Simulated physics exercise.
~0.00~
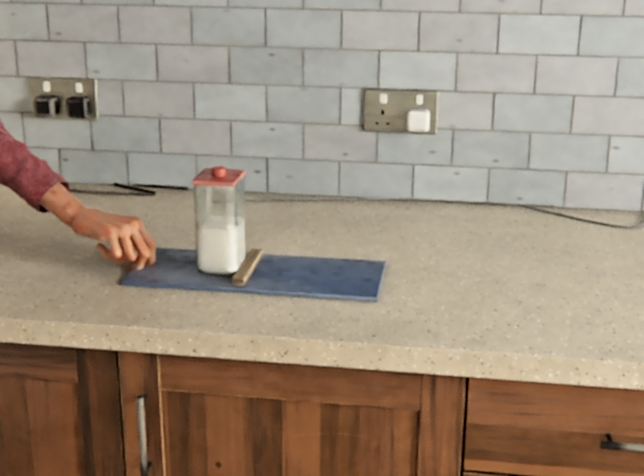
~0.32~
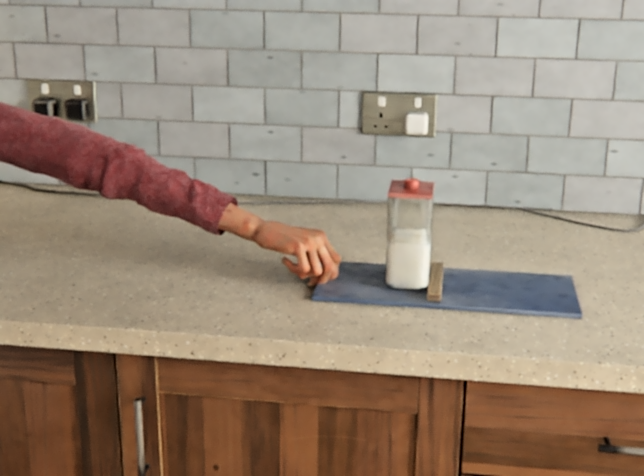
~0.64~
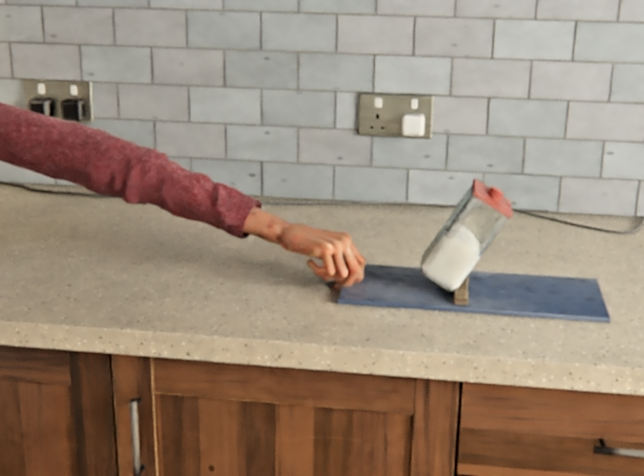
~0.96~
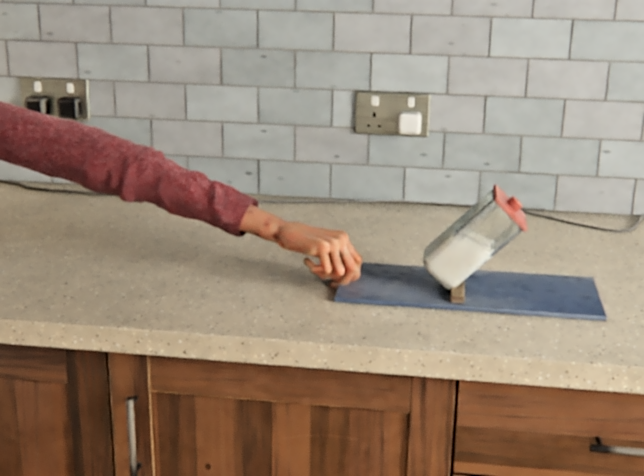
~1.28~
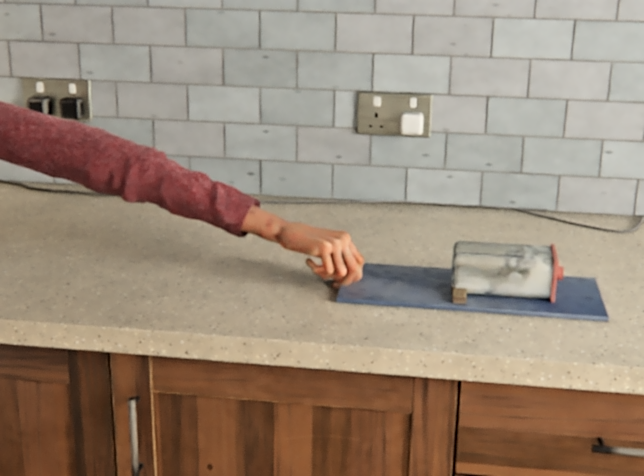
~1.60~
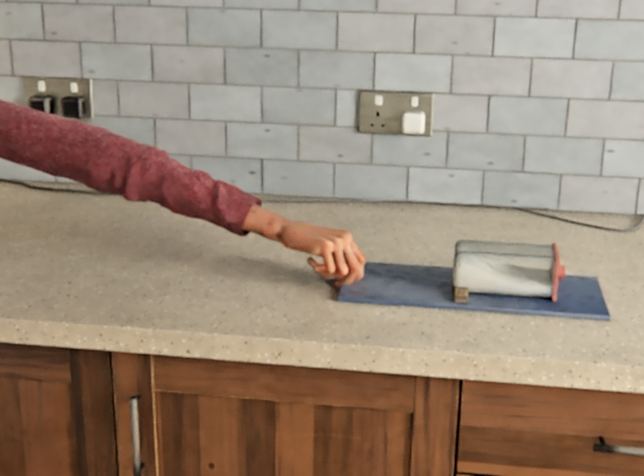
On a kitchen worktop, a hand slides a blue board right, and a bottle of milk tips over the batten onto its side.
